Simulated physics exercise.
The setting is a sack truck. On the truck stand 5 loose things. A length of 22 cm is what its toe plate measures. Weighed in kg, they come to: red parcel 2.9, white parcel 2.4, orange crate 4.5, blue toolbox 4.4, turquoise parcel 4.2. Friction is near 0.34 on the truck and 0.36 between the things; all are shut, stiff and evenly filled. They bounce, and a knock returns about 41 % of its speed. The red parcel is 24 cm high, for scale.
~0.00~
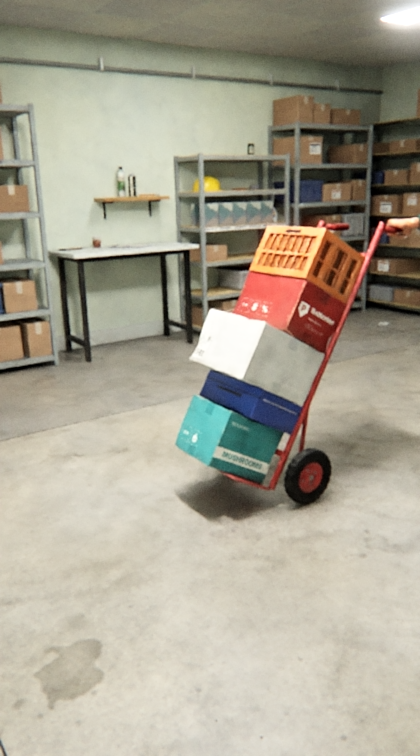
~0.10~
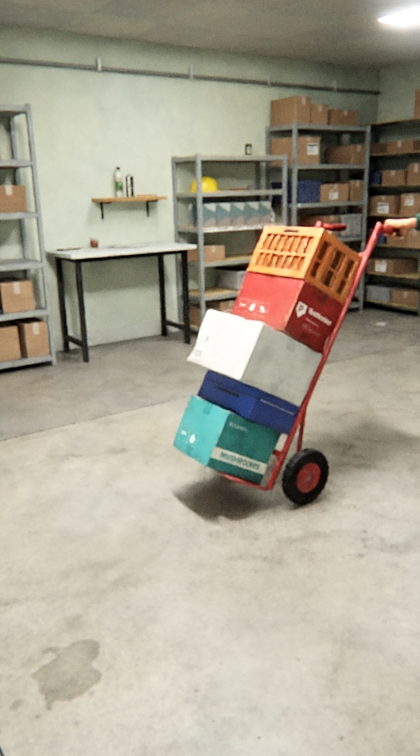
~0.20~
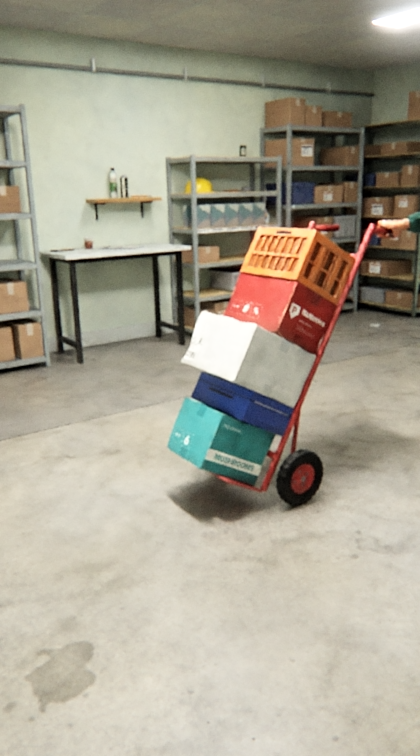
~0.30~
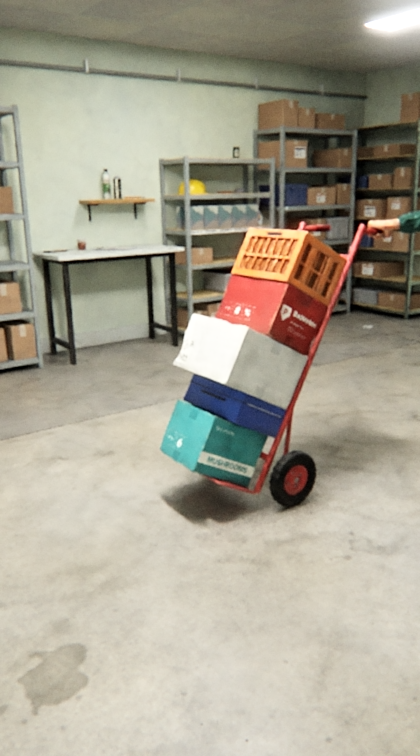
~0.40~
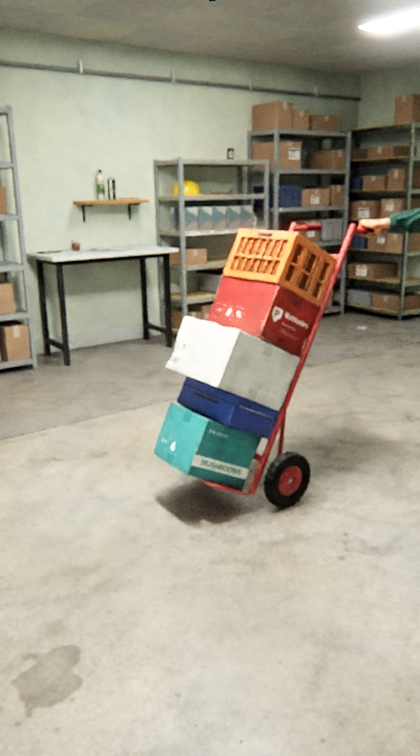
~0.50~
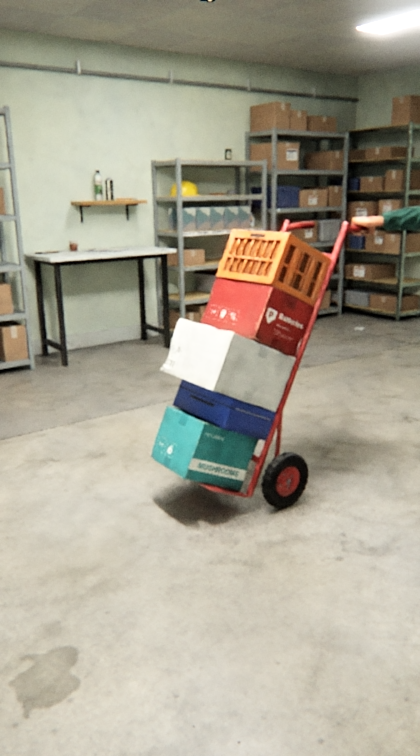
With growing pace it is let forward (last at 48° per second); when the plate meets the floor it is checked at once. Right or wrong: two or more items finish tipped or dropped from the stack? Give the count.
Right, three or more.
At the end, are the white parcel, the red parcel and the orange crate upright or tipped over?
Here's how it ends: The white parcel comes down, the red parcel comes down, and the orange crate comes down.
By 2.30 s, truck upright; red parcel rocked 27° off its seat near (148, 347); white parcel rocked 27° off its seat near (165, 401); orange crate rocked 27° off its seat.
By 2.80 s, truck upright; red parcel, white parcel and orange crate now dropped from the stack.
When it is over (4.1 s), dropped from the stack, red parcel, white parcel and orange crate; the other 2 within 10 cm of the start. End places, in pixels of the last picture, red parcel near (11, 544), white parcel near (120, 496).
